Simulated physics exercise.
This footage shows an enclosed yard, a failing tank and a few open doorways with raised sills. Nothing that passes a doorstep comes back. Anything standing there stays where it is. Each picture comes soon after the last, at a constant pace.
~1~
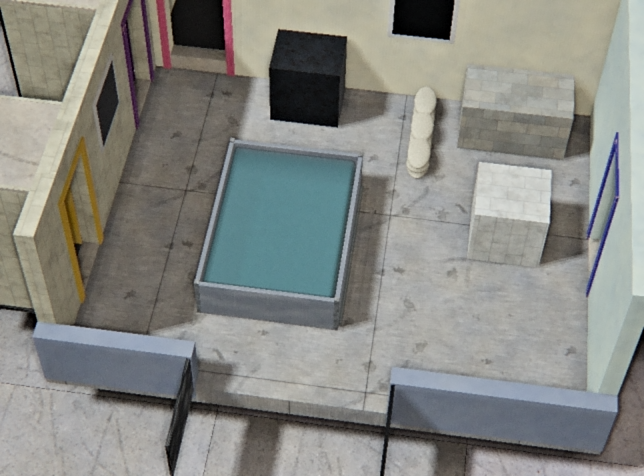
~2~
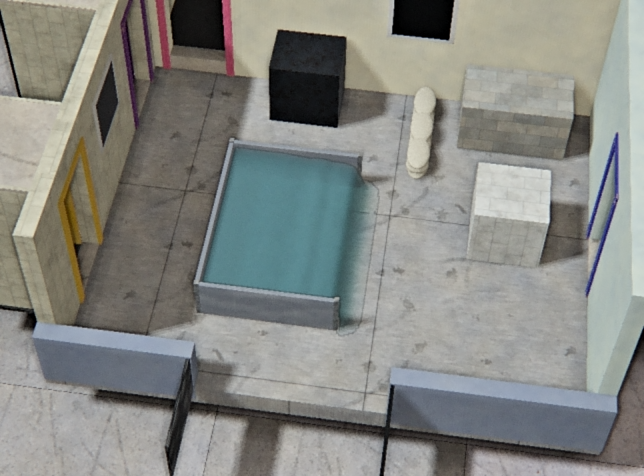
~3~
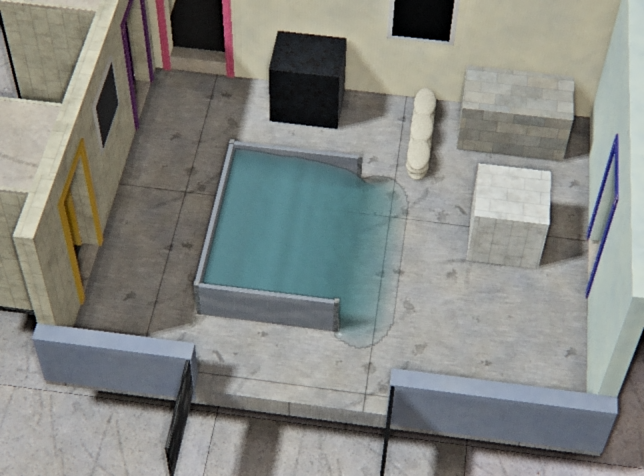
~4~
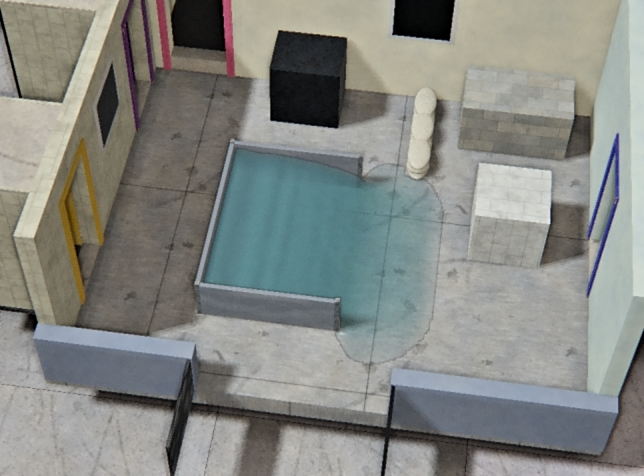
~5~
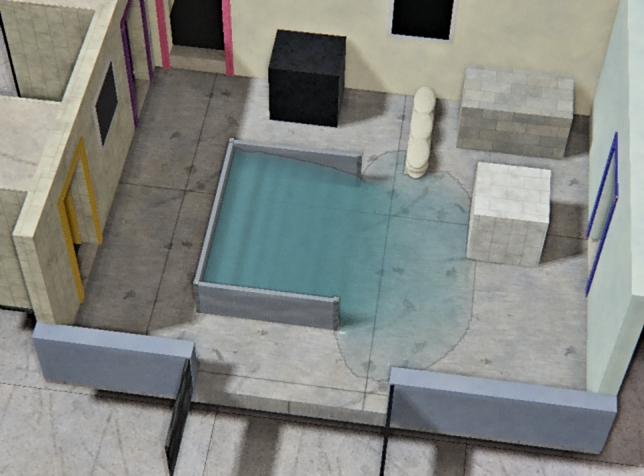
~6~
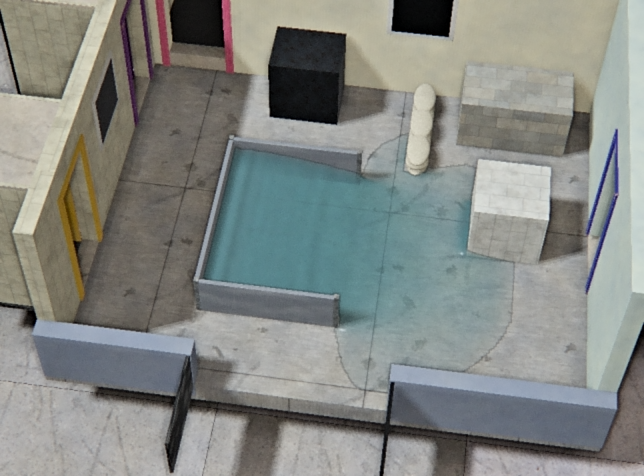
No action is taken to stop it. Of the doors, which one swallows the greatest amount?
The blue door swallows the most.
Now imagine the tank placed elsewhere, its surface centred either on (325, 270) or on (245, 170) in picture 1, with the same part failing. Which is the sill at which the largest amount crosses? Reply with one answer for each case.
First the one in blue, then the door marked blue.
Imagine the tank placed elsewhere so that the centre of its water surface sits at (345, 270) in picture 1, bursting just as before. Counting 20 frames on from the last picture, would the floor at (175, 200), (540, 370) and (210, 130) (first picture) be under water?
In the order given: Not reached, wetted and not reached.
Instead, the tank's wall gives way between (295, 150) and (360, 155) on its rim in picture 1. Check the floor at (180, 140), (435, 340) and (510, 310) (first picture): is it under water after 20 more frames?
Going through them in turn, I'd call them sodden, spared and spared.
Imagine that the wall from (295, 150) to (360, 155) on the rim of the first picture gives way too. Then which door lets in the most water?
Most of it gets in at the purple one.
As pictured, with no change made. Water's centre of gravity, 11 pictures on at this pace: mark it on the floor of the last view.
Near (417, 263) in the last view.
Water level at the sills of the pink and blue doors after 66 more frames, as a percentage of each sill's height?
Estimate, in order: 10 and 160 percent.
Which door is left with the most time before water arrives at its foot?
Bringing up the rear is the one in purple.
A moment on, water covers 40 % of the floor; purple door not reached, blue door a trickle in, pink door not reached, yellow door not reached.
Next, water covers 45 % of the floor; purple door not reached, blue door some in, pink door not reached, yellow door not reached.
Then, water covers 50 % of the floor; purple door not reached, blue door a lot in, pink door not reached, yellow door not reached.
Later, water covers 70 % of the floor; purple door not reached, blue door a lot in, pink door wet at the sill, nothing in, yellow door not reached.
In the end, water covers 90 % of the floor; purple door wet at the sill, nothing in, blue door a lot in, pink door wet at the sill, nothing in, yellow door a trickle in; the blue door has let in the most.
